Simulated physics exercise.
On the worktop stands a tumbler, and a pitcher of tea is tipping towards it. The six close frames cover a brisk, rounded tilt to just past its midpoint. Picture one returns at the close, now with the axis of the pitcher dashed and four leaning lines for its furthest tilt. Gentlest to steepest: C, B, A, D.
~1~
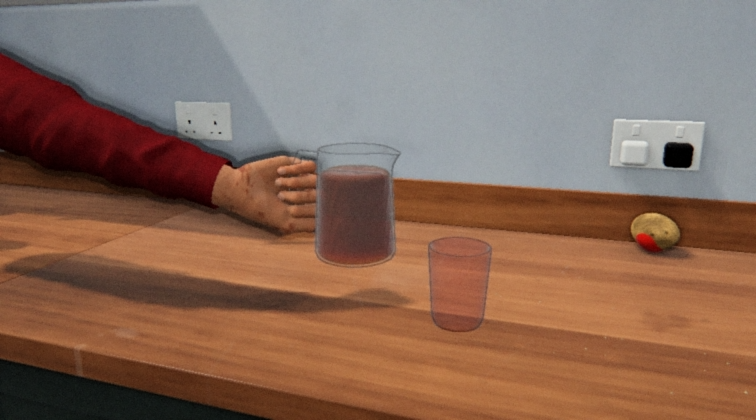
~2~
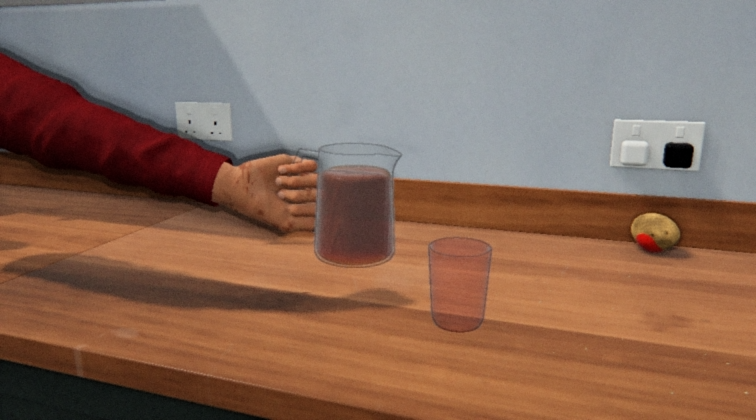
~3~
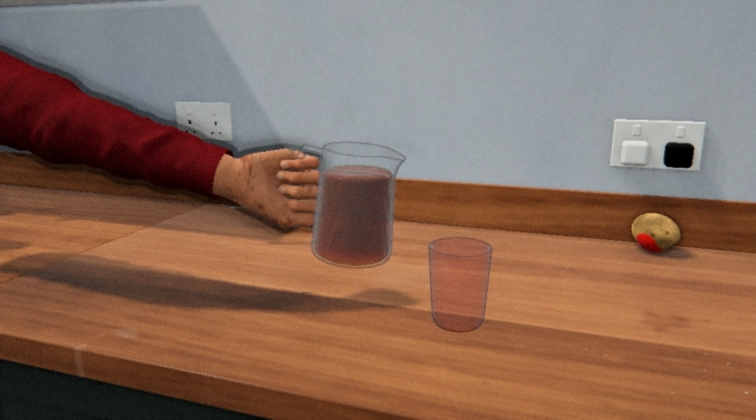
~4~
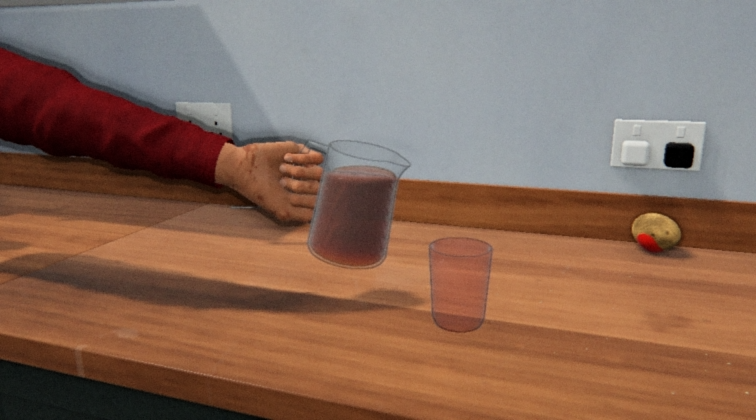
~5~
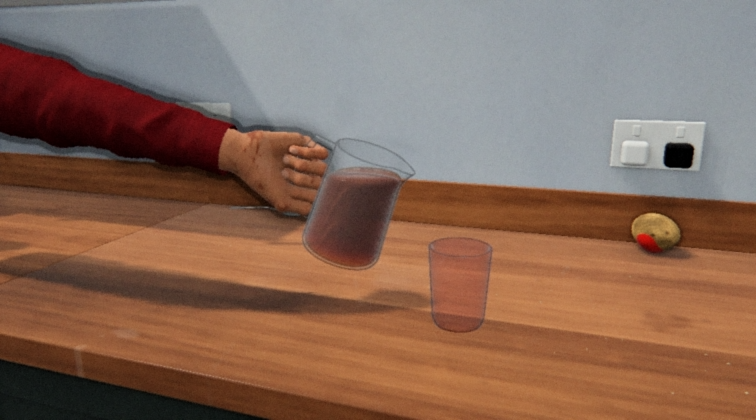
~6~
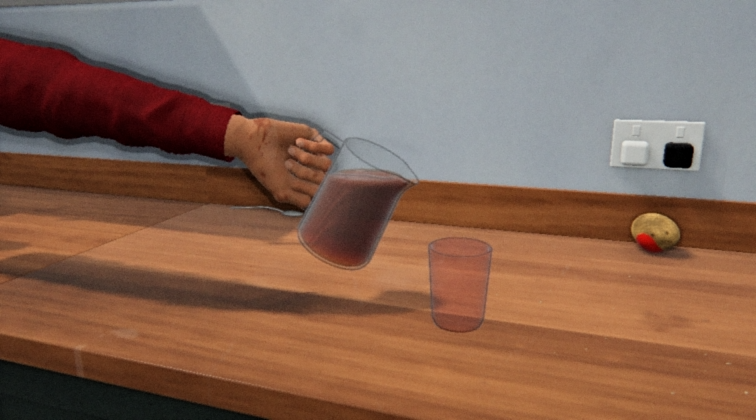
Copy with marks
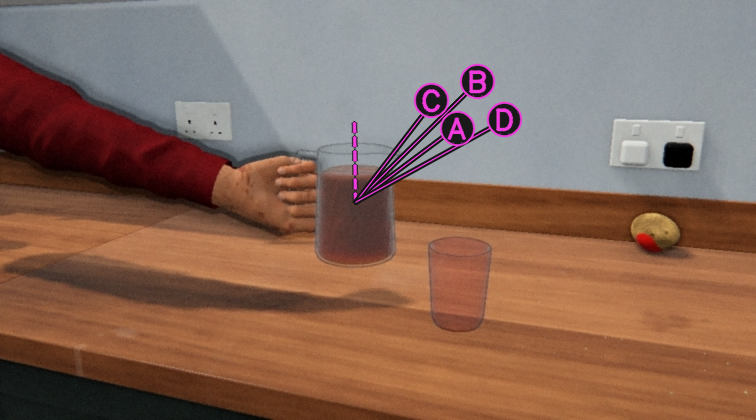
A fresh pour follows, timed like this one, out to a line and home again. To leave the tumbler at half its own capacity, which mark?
It is D.
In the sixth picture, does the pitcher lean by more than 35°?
No, it does not.
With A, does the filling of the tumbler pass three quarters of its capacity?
No.
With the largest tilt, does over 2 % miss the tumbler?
No.
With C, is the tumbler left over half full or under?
Under half.
On the marked copy, A at (442, 137); B at (465, 93); C at (422, 115); D at (490, 128).
For line A, the tumbler ends with about 30 % of what it can hold.
For line B, the tumbler ends with about 17 % of what it can hold.
For line C, the tumbler ends with about 7 % of what it can hold.
For line D, the tumbler ends with about 47 % of what it can hold.
